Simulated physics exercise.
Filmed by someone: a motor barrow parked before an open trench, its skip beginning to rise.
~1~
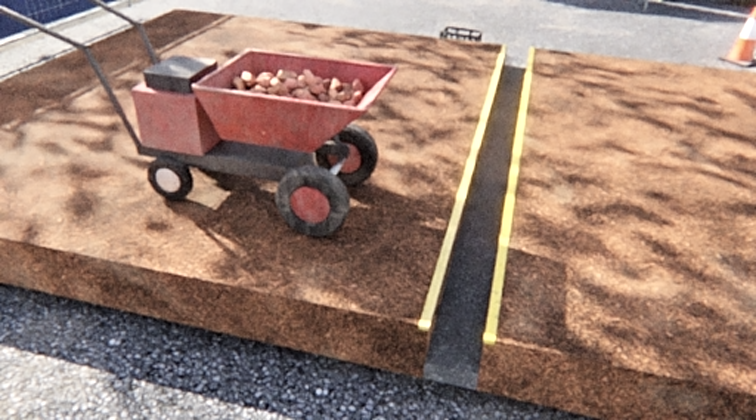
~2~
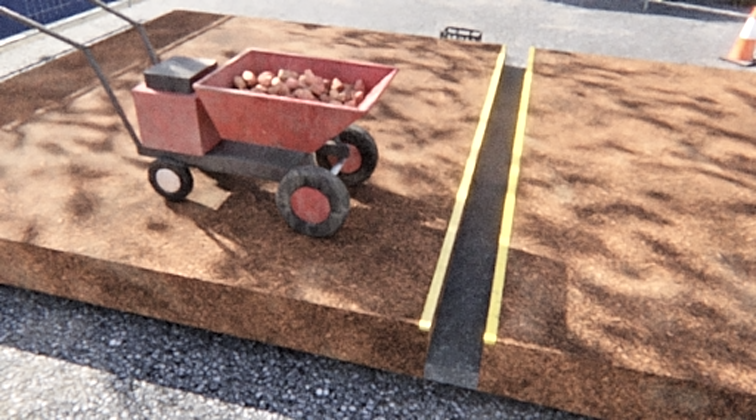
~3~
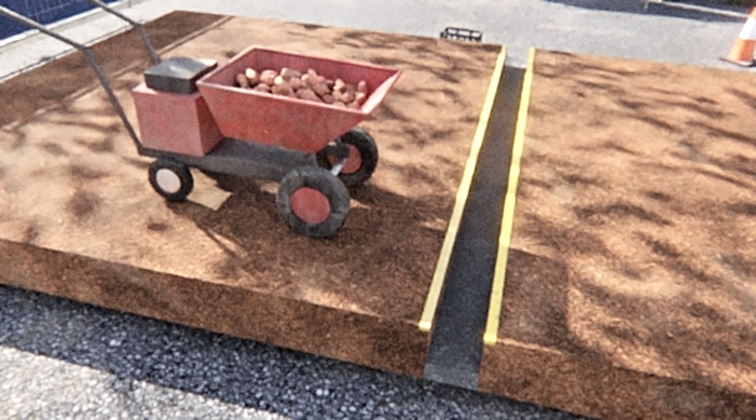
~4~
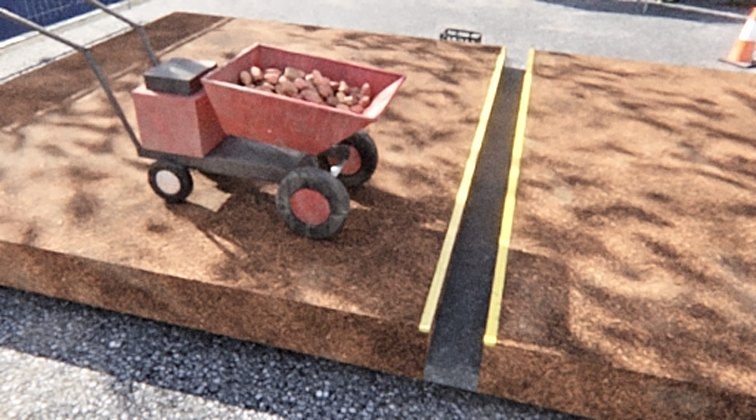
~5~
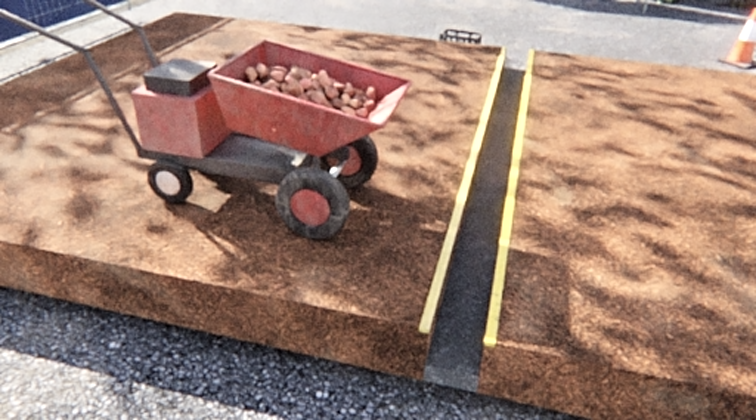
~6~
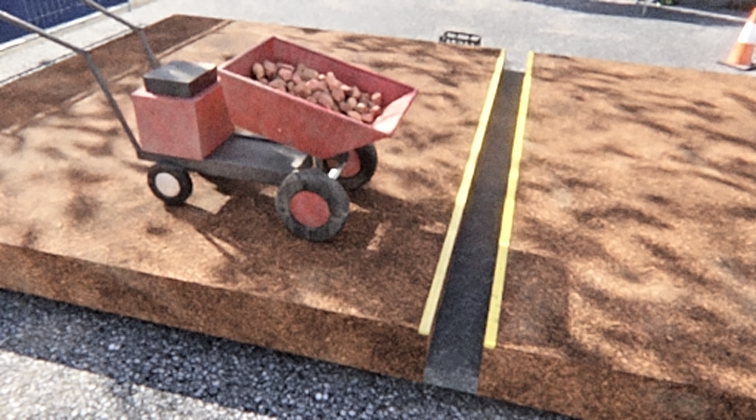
The video shows a red motor barrow loaded with lumps of rubble, parked on brown ground left of a narrow, yellow-edged trench. The skip stays level at first, then tilts slightly toward the right while the wheels remain still.
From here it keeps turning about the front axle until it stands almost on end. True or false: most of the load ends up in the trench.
True.
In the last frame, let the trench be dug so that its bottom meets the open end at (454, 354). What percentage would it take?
The share comes out near 60 percent.
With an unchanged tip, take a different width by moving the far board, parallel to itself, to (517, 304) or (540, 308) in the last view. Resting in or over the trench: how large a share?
In turn 80 and 80 in a hundred.
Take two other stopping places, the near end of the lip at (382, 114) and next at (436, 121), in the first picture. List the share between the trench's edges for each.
The first stop gives 90 per cent; the second gives 10 per cent.
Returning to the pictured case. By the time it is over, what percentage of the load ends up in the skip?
It is some 10 percent.
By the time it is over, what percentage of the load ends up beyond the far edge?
It comes to 5 per cent or so.
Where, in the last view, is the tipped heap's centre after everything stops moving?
Somewhere close to (473, 256) in the last picture.
Soon after the last picture, skip tipped steeply; all in the skip.
A little later, skip tipped steeply; most in the skip; a small part short of the trench; a small part in or heaped over the trench; a stray few falling.
Later still, skip tipped right over; about a quarter in the skip; a small part short of the trench; about two thirds in or heaped over the trench; a stray few beyond it.
By the end, skip tipped right over; a small part in the skip; a small part short of the trench; most in or heaped over the trench; a stray few beyond it.
